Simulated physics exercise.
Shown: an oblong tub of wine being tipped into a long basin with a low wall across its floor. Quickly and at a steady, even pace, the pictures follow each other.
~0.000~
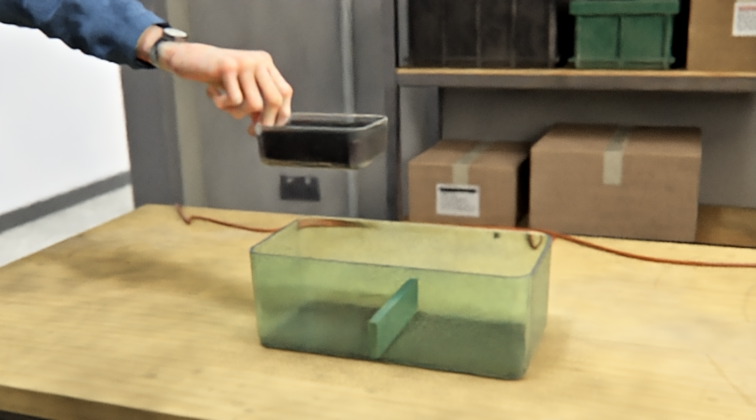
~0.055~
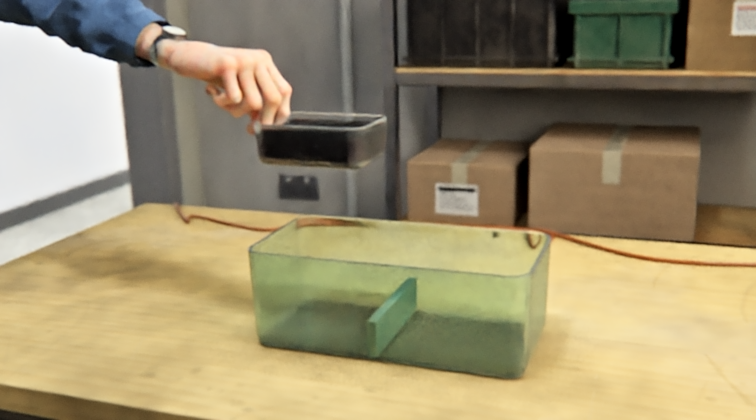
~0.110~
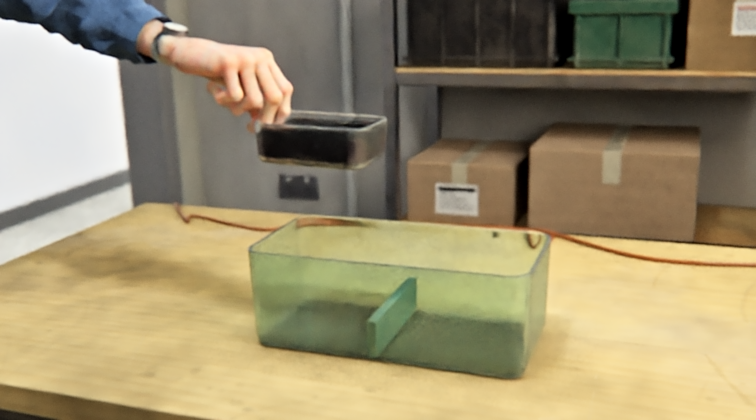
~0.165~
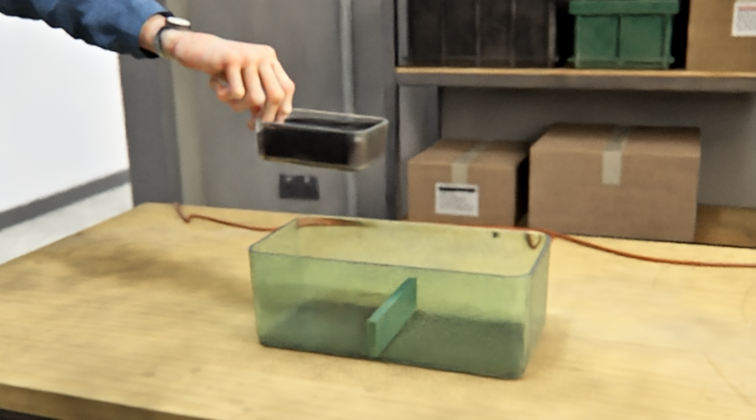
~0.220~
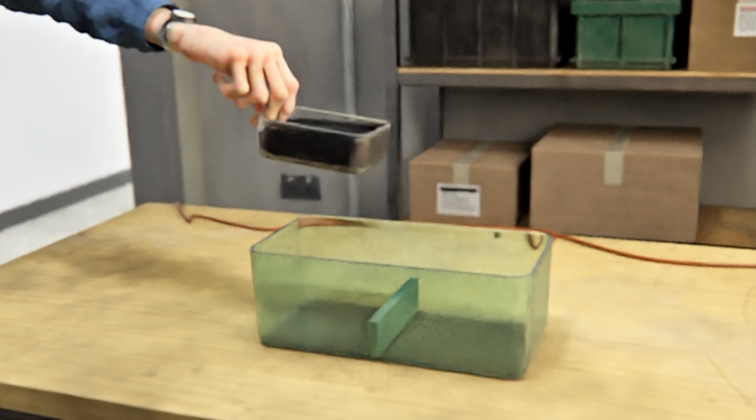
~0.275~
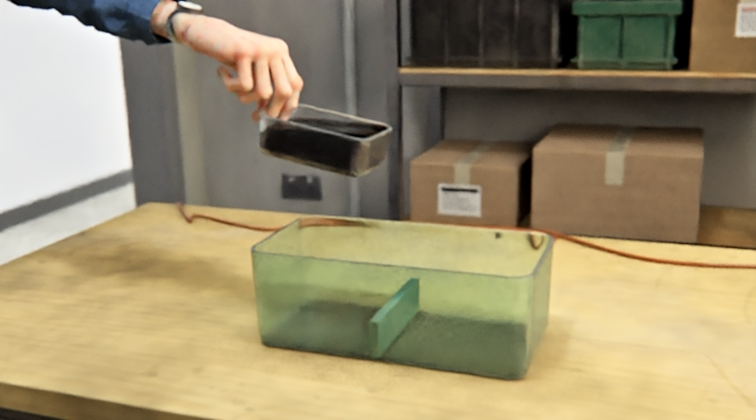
In a workshop, a hand holds an oblong tub of dark liquid above a divided green basin, slowly tilting it rightward.
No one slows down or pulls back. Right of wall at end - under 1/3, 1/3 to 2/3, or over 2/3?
Over 2/3.
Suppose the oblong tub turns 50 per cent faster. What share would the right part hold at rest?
Roughly 85 in a hundred.
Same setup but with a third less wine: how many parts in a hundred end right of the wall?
It works out near 70 percent.
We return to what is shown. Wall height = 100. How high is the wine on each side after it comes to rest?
The left part 10 per cent, the right part 30.
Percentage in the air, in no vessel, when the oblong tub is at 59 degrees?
Some 40 per cent, I'd say.
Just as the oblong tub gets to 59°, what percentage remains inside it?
About 30 per cent.
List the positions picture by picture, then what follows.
In the first picture, it leans 0°; its right rim is at (376, 125); the wine meets the walls at (275, 125) and (376, 129); the long basin's rim runs from (276, 234) to (542, 257); the wall's top is at (395, 300).
In the second picture, it leans 0°; its right rim is at (375, 124); the wine meets the walls at (274, 124) and (375, 129).
In the third picture, it leans 2°; its right rim is at (376, 126); the wine meets the walls at (274, 123) and (376, 129).
In the fourth picture, it leans 4°; its right rim is at (377, 128); the wine meets the walls at (274, 123) and (377, 130).
In the fifth picture, it leans 7°; its right rim is at (379, 131); the wine meets the walls at (276, 123) and (379, 130).
In the sixth picture, it leans 11°; its right rim is at (381, 136); the wine meets the walls at (278, 123) and (381, 131).
A moment on, the oblong tub is tipped part way and 28 per cent is still to pour, 1 is left of the wall and 33 right of it.
Next, the oblong tub is tipped on its side and 6 per cent is still to pour, 10 is left of the wall and 79 right of it.
Then the oblong tub is tipped on its side and 0 per cent is still to pour, 19 is left of the wall and 79 right of it.
Later the oblong tub is tipped on its side and 0 per cent is still to pour, 20 is left of the wall and 79 right of it.
In the end 20 per cent lies left of the wall, 79 right of it and 1 outside.
